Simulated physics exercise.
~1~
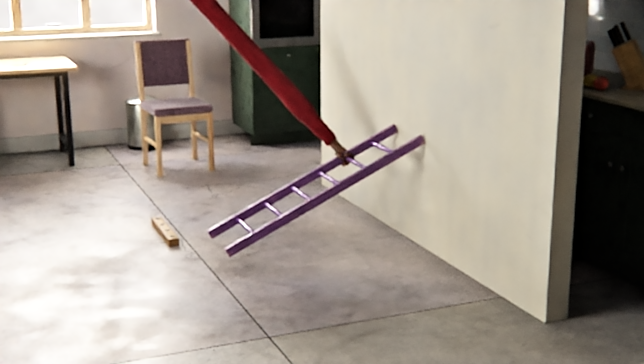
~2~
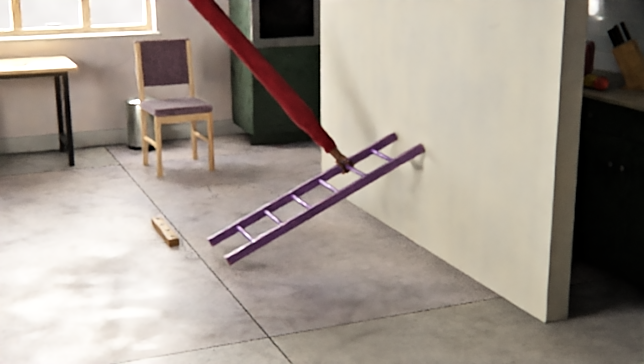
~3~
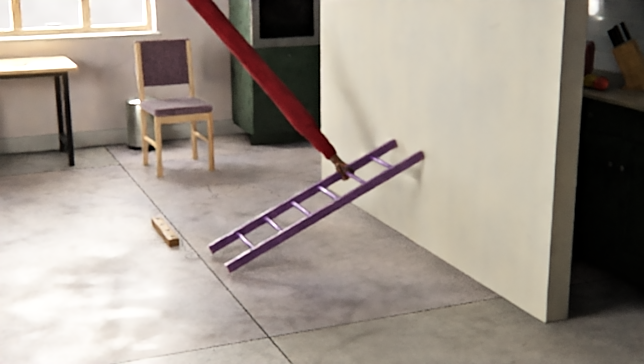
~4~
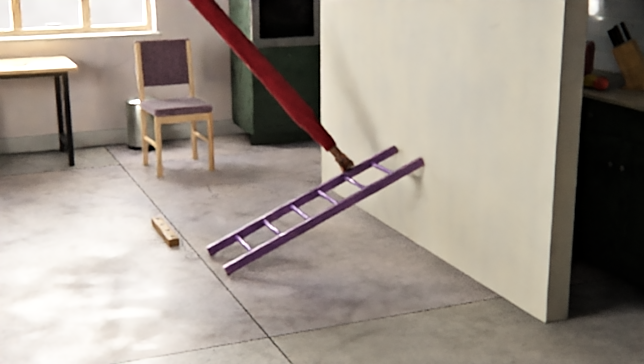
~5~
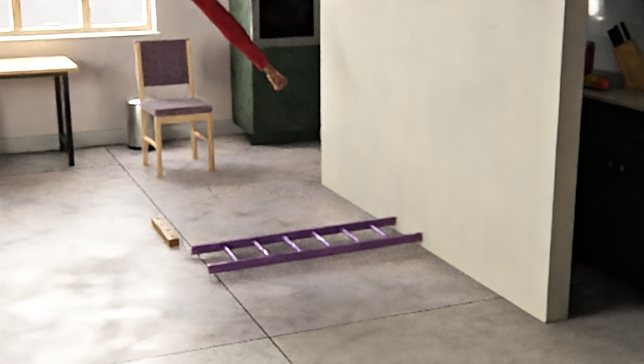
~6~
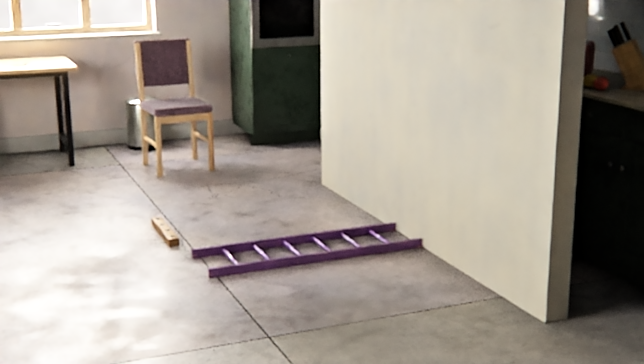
To begin with, a long red-sleeved arm reaches in from the top and holds a purple ladder that leans at a low slant against a pale wall, its feet on the grey floor near a small wooden batten. The hand eases the ladder's upper end down the wall a little. It then lets go and starts to draw back toward the upper left. Left alone, the ladder gives way, its top dropping down the wall as its feet slip slightly left. The arm leaves the view, and the ladder ends up lying flat on the floor, beside the unmoved batten.
